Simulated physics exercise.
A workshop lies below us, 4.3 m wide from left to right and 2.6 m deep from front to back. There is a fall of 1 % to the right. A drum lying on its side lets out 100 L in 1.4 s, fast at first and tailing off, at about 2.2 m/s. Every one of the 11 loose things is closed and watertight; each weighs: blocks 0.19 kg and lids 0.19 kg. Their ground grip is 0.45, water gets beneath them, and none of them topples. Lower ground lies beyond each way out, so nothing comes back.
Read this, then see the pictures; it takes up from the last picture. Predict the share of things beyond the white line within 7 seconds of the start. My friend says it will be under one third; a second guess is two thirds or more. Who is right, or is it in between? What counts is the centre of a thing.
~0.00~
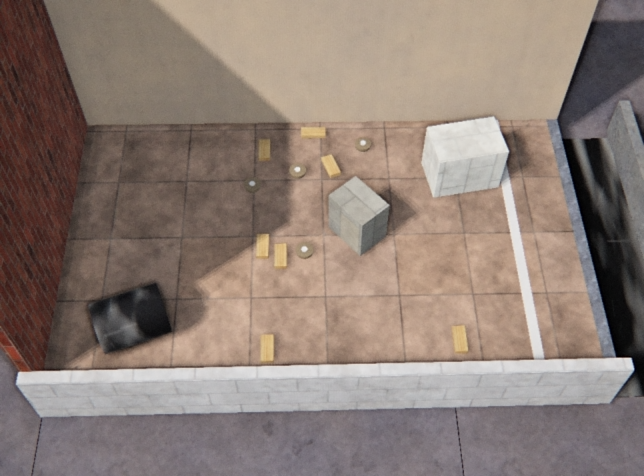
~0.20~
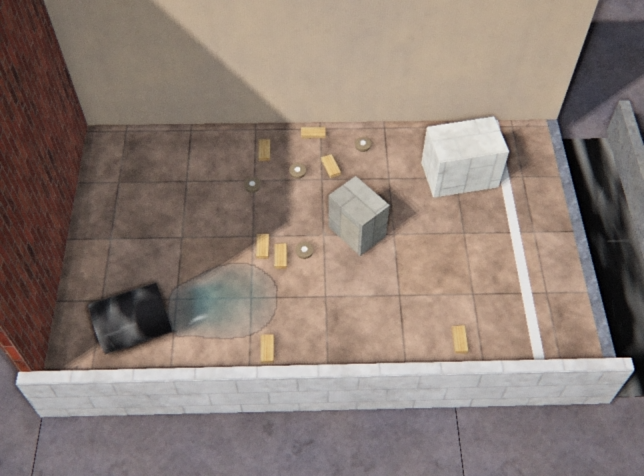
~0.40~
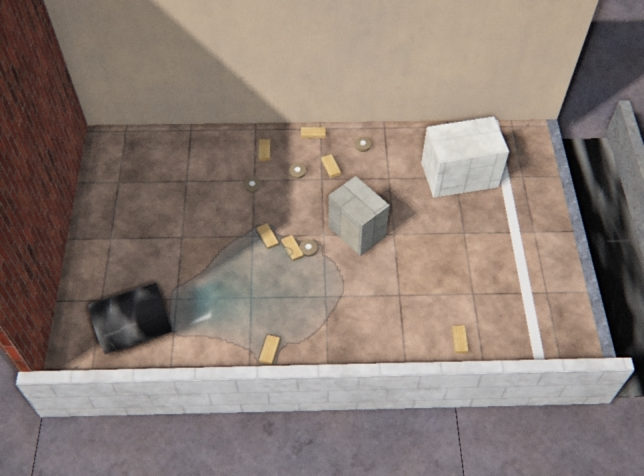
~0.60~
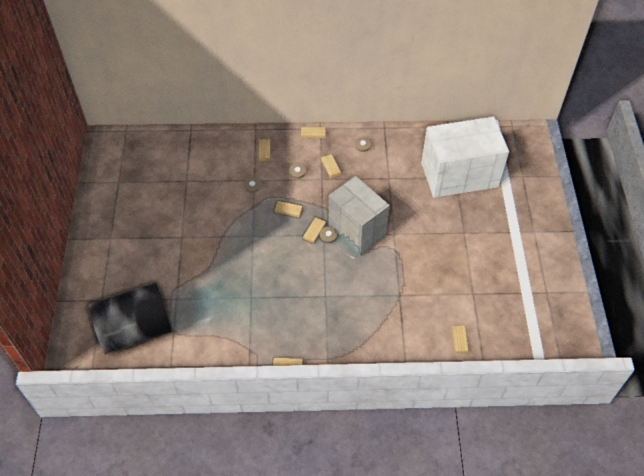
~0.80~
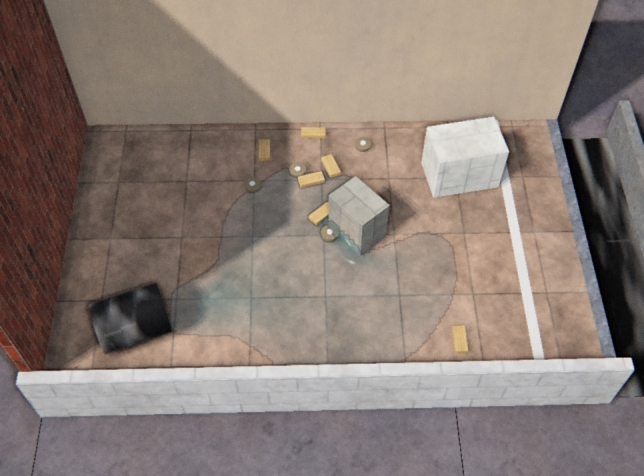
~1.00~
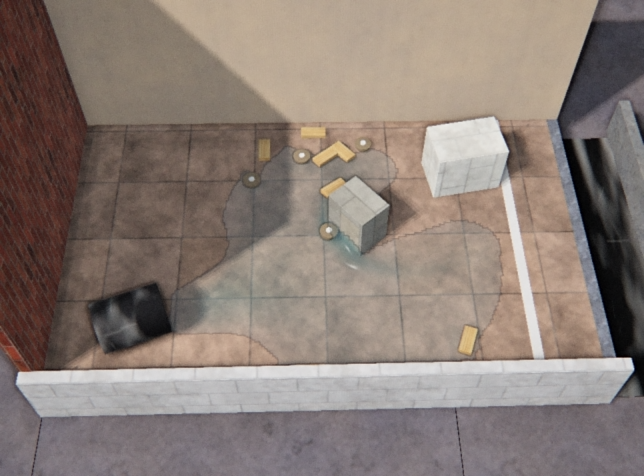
Neither, it is in between.
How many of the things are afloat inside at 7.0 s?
I'd say 0 of them.
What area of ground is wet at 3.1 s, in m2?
I'd estimate close to 4.5 m2.
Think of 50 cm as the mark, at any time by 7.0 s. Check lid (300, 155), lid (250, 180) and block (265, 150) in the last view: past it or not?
Item one exceeds it, item two falls below it, item three falls below it.
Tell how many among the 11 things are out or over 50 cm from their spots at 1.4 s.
By that time the total stands at 4.
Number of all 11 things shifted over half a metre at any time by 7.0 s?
It adds up to 9.
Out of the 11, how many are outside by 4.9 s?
5.
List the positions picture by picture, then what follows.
In the first picture, a block at (262, 245), on the bottom; a block at (280, 255) rests on the ground; water covers 0.0 m2; 0 of 11 have shifted.
In the second picture, a block at (262, 245) rests on the ground; a block at (280, 255) rests on the ground; 0.4 m2 under water; 0 of 11 have shifted.
In the third picture, a block at (267, 235), on the bottom, 10 cm from its start; a block at (292, 247) rests on the ground, 12 cm from its start; water covers 1.0 m2; 2 of 11 have shifted.
In the fourth picture, a block at (288, 208) floats, 43 cm from its start; a block at (315, 229), afloat, 38 cm from its start; 1.9 m2 under water; 4 of 11 have shifted.
In the fifth picture, a block at (311, 178) floats, 81 cm from its start; a block at (322, 212), afloat, 54 cm from its start; 2.8 m2 under water; 4 of 11 have shifted.
In the sixth picture, a block at (325, 155), on the bottom, 110 cm from its start; a block at (334, 187) floats, 83 cm from its start; 3.6 m2 under water; 7 of 11 have shifted.
After 1.4 s 1 of 11 are over the mark; 8 afloat.
After 3.1 s 5 of 11 are over the mark; 8 afloat.
After 4.9 s 5 of 11 are over the mark; 1 afloat.
After 7.0 s 5 of 11 are over the mark; 0 afloat.
